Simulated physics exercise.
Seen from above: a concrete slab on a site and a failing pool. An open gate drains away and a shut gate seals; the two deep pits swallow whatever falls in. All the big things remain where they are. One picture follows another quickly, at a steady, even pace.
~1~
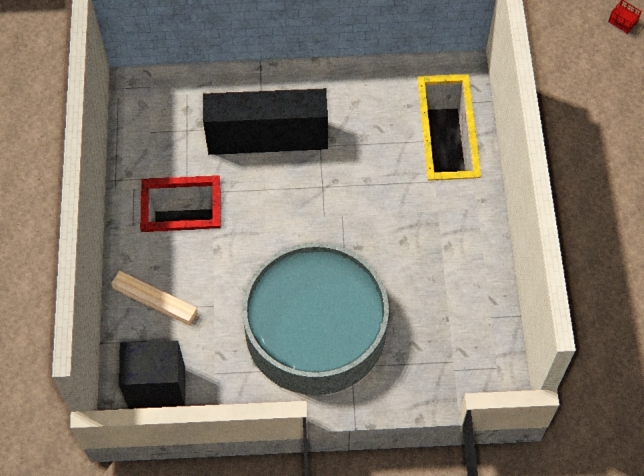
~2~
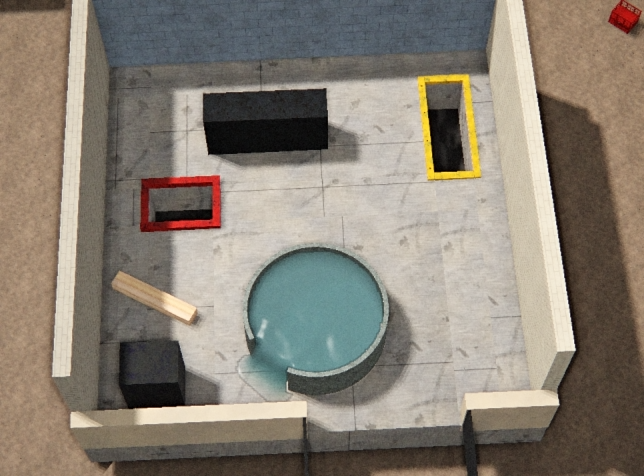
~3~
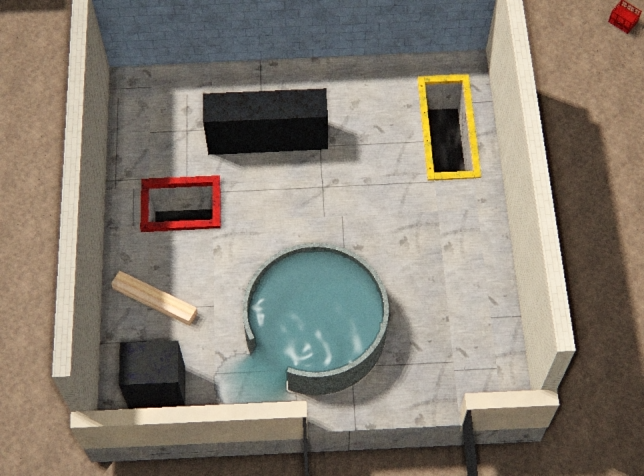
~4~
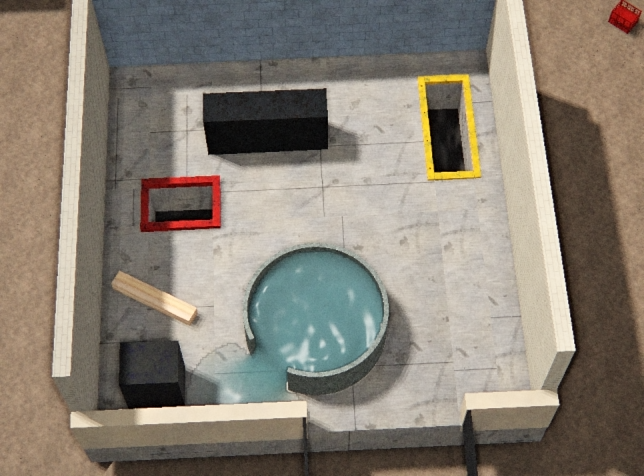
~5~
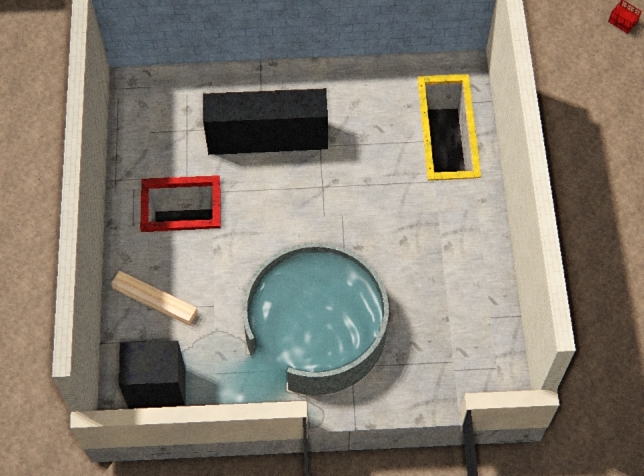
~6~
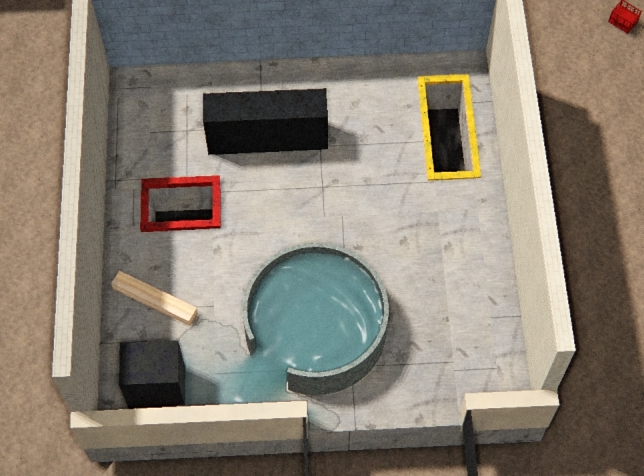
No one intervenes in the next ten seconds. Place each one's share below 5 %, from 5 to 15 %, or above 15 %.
Result: The gate drains a share of five to fifteen per cent, the yellow pit drains a share short of five per cent, the red pit drains a share short of five per cent.
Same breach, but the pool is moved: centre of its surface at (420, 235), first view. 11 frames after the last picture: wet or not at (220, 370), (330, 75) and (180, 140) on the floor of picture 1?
In order: Inundated, then unflooded, then unflooded.
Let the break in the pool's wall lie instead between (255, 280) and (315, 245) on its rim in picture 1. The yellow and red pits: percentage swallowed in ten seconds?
Yellow 4 %, red 14 %.
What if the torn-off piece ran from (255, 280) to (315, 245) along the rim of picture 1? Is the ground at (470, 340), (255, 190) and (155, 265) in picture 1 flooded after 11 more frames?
Going point by point: Left unwetted, waterlogged, waterlogged.
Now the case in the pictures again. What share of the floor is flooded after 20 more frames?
That works out to some 40 in a hundred.
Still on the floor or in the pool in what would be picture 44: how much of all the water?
Estimate: Close to 96 %.
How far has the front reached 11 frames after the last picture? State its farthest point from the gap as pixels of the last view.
My best guess is about (106, 206).
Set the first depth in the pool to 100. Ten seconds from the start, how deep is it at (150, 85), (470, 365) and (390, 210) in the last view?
The three come to near 14, 2 and 4 per cent respectively.
A moment on, water covers 10 % of the floor; the gate 0 %, the yellow pit 0 %, the red pit 0 %.
Next, water covers 25 % of the floor; the gate 1 %, the yellow pit 0 %, the red pit 0 %.
Then, water covers 40 % of the floor; the gate 3 %, the yellow pit 0 %, the red pit 0 %.
Later, water covers 65 % of the floor; the gate 5 %, the yellow pit 0 %, the red pit 0 %.
In the end, water covers 95 % of the floor; the gate 7 %, the yellow pit 0 %, the red pit 0 %.
